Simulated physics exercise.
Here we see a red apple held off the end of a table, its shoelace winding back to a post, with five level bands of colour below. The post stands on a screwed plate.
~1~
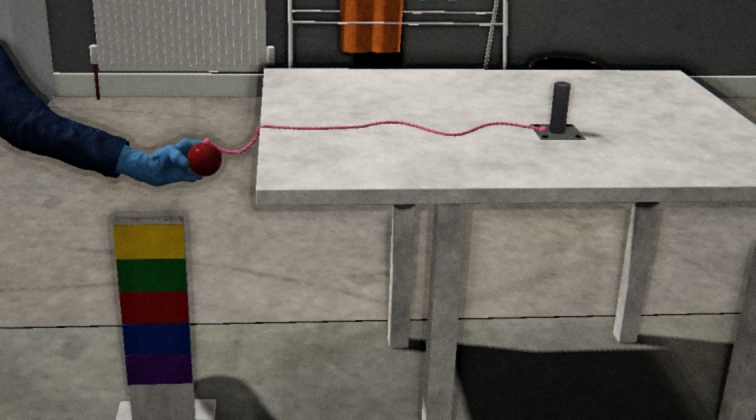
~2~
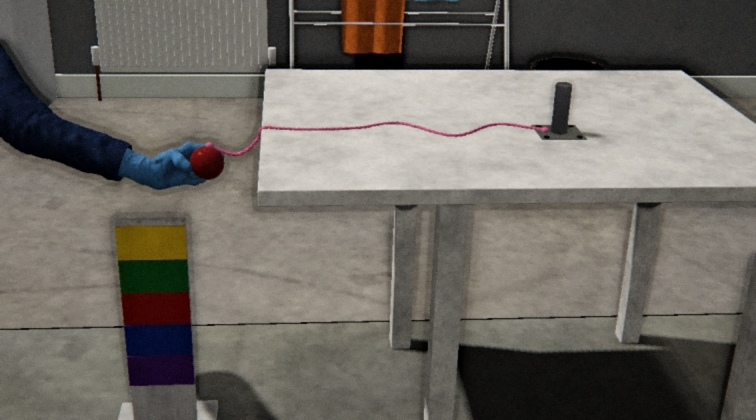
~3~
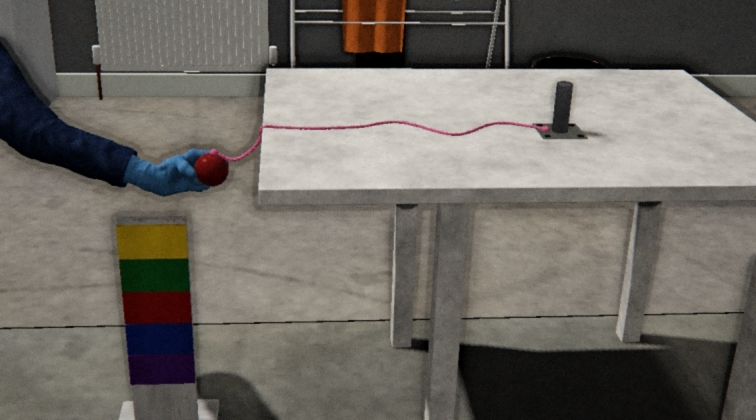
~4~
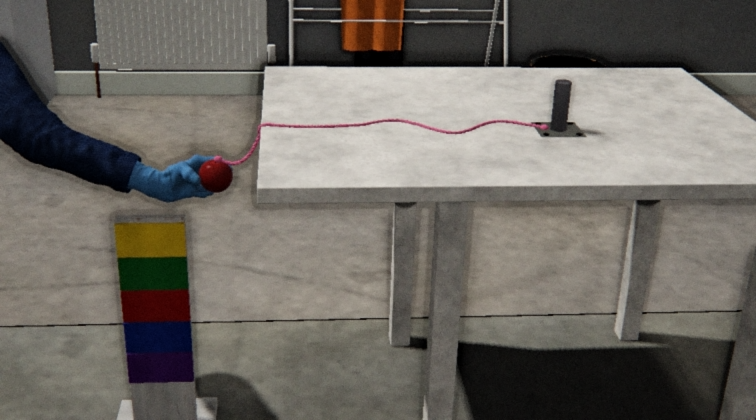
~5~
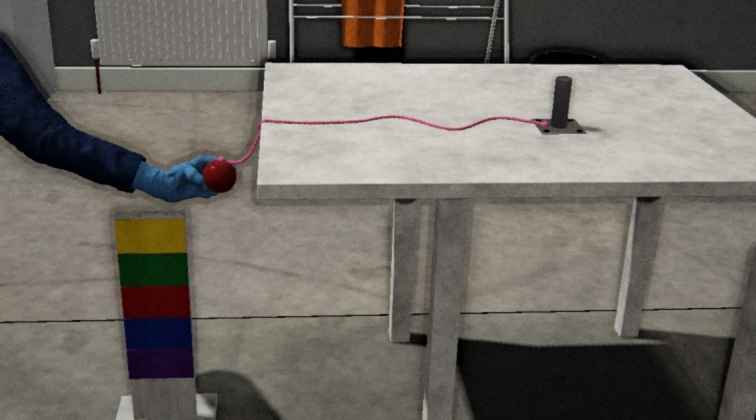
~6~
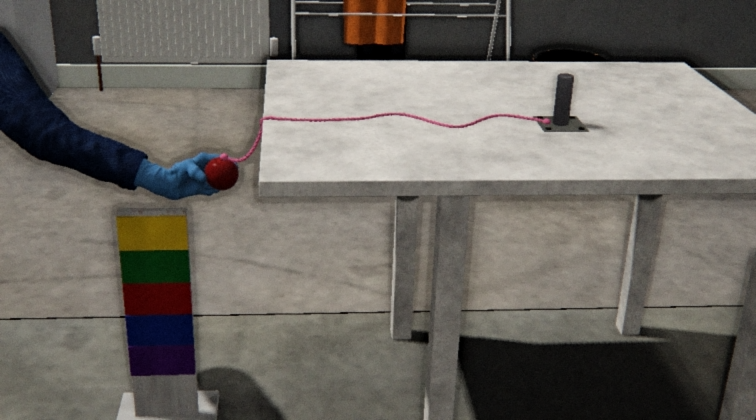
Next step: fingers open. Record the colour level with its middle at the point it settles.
Colour at middle: Yellow.
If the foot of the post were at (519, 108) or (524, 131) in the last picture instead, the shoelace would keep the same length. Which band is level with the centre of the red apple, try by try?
First try: Green; second try: Green.
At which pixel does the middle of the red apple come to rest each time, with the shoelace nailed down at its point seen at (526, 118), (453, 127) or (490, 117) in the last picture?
(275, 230); (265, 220); (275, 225).
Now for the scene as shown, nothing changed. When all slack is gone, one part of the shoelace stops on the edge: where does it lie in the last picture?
Roughly (295, 120).
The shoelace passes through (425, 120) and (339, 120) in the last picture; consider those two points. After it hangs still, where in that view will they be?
(399, 120) and (304, 118), approximately.
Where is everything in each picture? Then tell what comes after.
Red apple (205, 160); yellow (149, 243); green (152, 276); red (154, 308); blue (157, 340); purple (159, 370), in the first frame.
Red apple (207, 163); shoelace through (513, 125) (463, 135) (402, 124) (338, 129) (268, 128), in the second frame.
Red apple (212, 169), in the third frame.
Red apple (216, 176); shoelace through (513, 122) (462, 132) (402, 121) (337, 126) (267, 126), in the fourth frame.
Red apple (220, 176), in the fifth frame.
Red apple (222, 174); shoelace through (515, 116) (464, 126) (404, 115) (339, 120) (269, 119), in the sixth frame.
Soon after, apple near (252, 219); level with yellow.
After that, apple near (272, 233); level with yellow.
And then, apple near (282, 231); level with yellow.
In the end, apple near (273, 233); level with yellow. At yellow.
